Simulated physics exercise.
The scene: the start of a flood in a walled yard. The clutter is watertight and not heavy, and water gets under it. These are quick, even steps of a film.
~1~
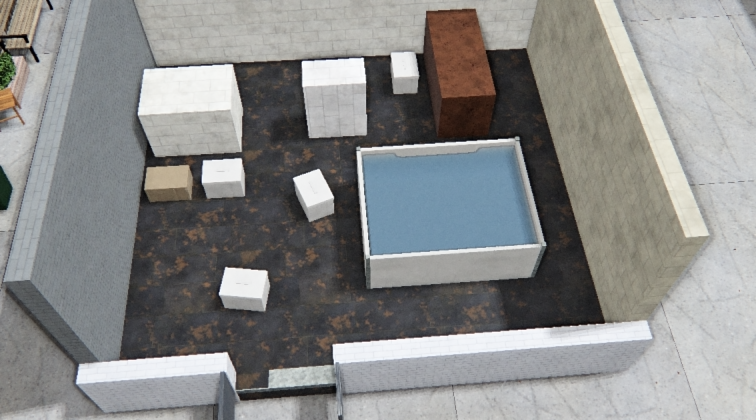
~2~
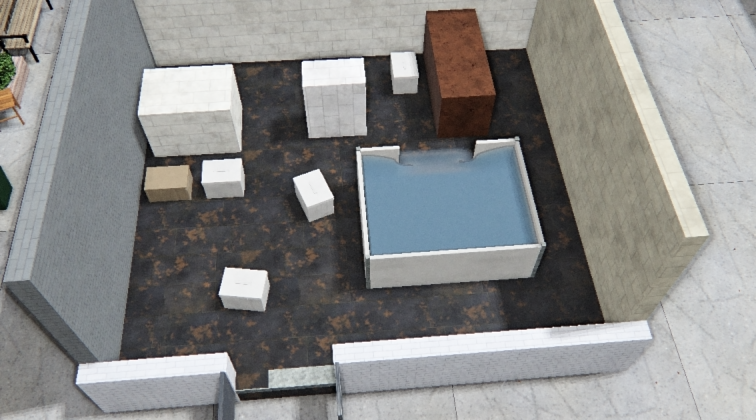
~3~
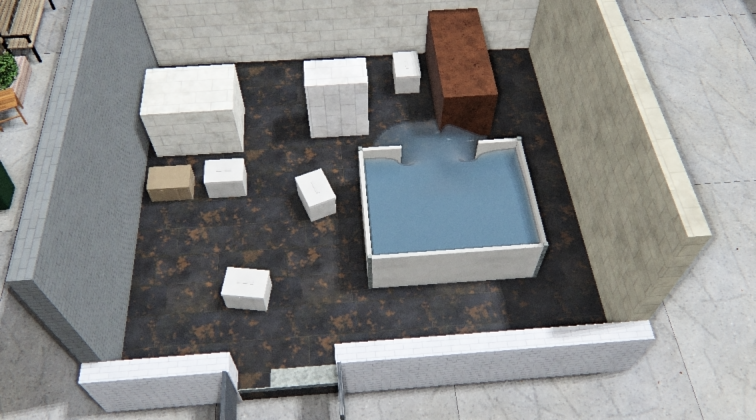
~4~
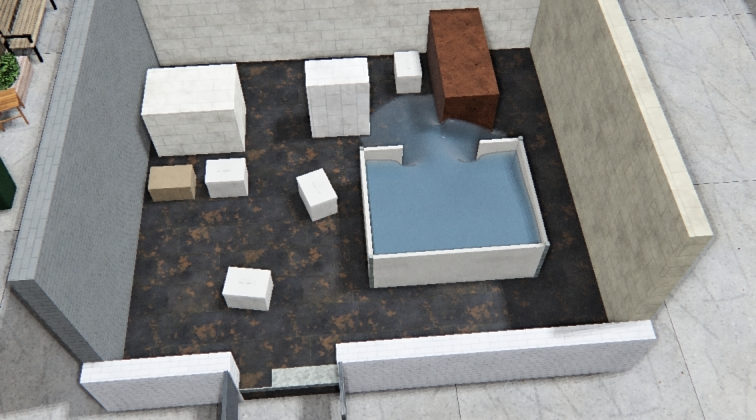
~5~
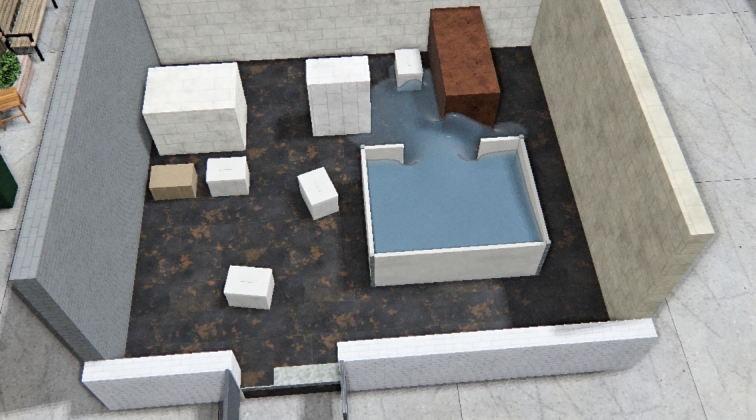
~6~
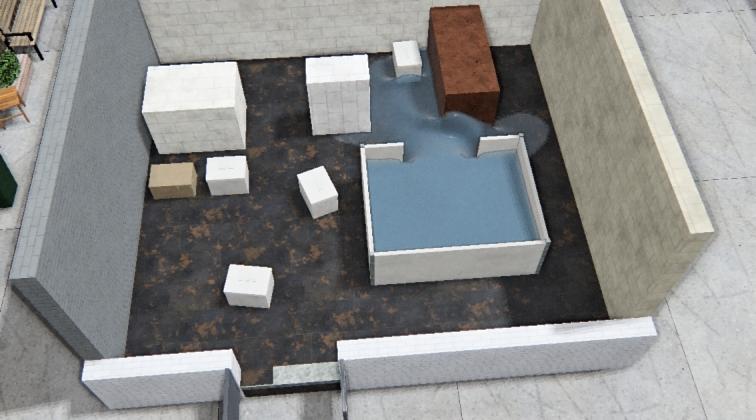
Water fills a walled pool in a yard scattered with pale boxes, then pours through a gap that opens in the pool's back wall. It spreads over the dark floor toward a rust-brown block and fans out to both sides, and a small white chest beside the block shifts slightly backward.
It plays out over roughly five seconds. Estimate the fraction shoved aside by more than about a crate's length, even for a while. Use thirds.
That comes to not even a third.
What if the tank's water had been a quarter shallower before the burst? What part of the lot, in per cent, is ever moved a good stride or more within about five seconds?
Some 20 per cent.
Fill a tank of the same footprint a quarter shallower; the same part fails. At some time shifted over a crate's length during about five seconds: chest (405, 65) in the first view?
Answer: Yes.
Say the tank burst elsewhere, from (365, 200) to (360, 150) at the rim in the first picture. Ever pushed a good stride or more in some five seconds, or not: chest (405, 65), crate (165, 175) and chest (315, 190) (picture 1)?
In that order: Short of that, no, swept aside.
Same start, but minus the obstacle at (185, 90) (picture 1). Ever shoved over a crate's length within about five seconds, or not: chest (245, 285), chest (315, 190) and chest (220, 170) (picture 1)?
One after the other: Not that far, never so far, less than that.
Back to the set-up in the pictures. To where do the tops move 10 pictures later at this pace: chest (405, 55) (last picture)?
Roughly at (384, 33).
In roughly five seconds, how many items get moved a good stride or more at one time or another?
It comes to 1.
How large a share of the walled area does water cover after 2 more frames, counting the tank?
Close to 25 %.
A moment on, 0 of 5 are well off their spots; 1 afloat.
Next, 1 of 5 are well off their spots; 1 afloat.
Later, 1 of 5 are well off their spots; 1 afloat.
In the end, 1 of 5 are well off their spots, and 1 have been at some point; 1 afloat.
